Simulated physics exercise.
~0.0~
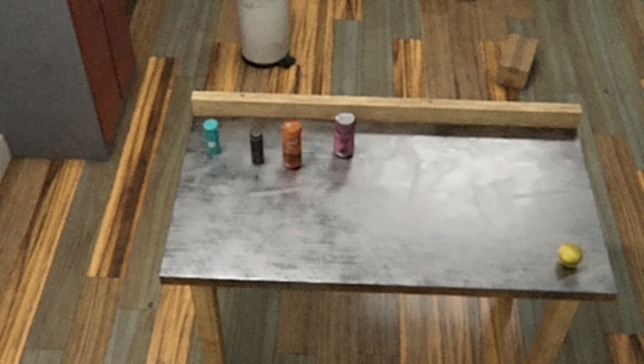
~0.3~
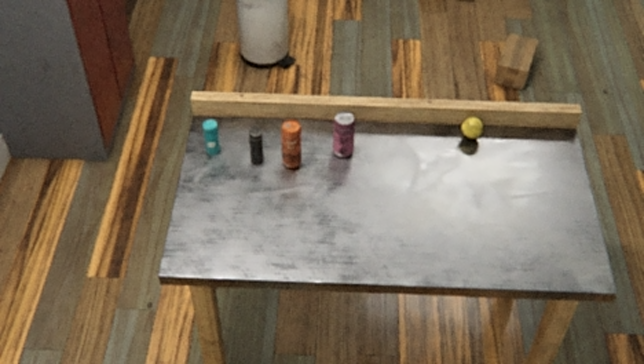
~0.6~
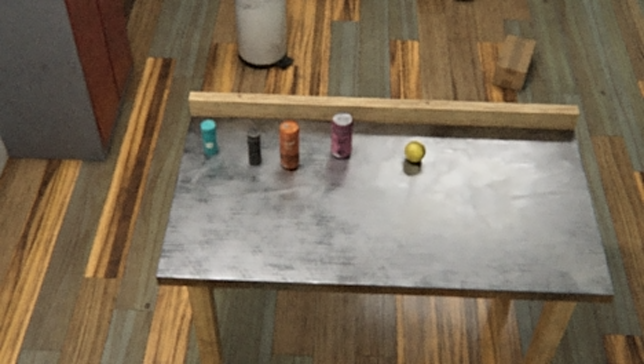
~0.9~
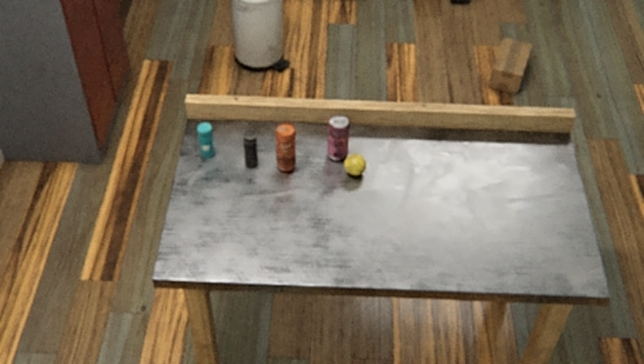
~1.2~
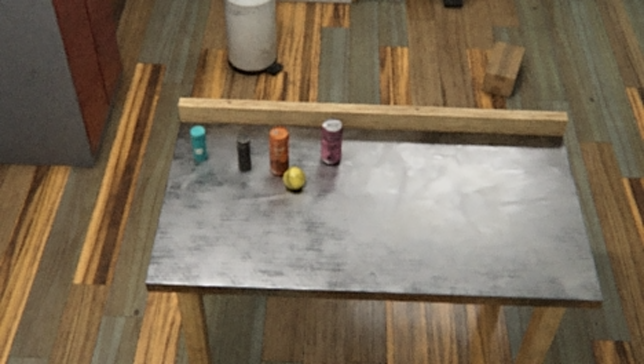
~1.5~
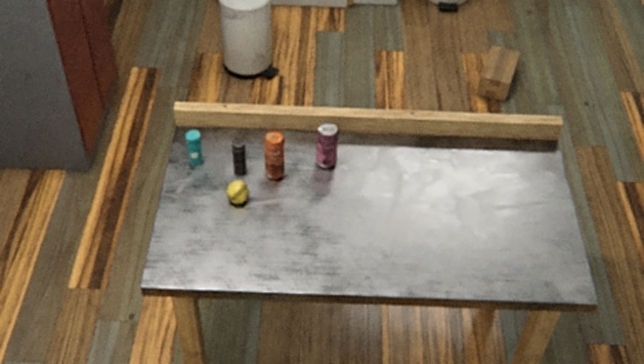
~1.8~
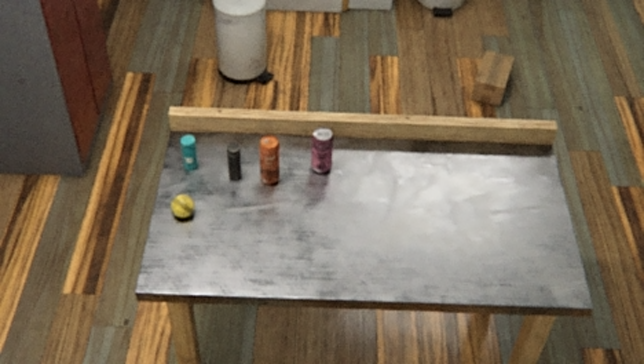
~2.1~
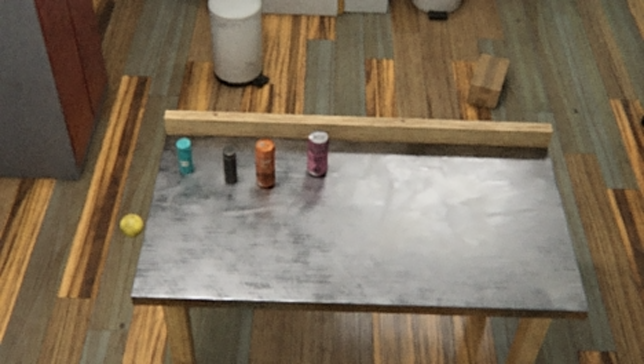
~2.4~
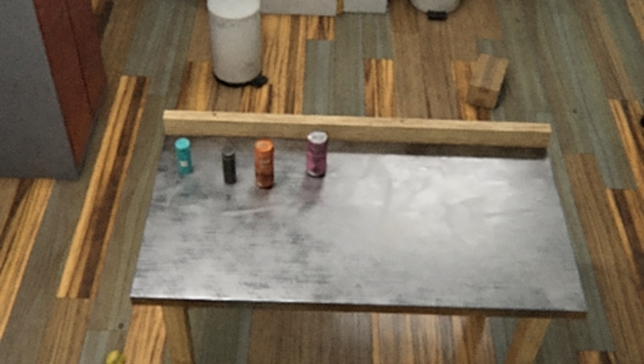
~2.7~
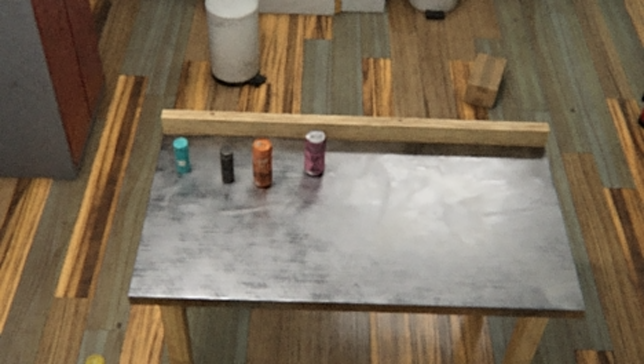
A yellow ball rolled up to the wooden strip along the table's far edge, bounced off, and drifted left past the pink, orange, black and turquoise containers before dropping off the left side to the floor, leaving all four standing where they were.
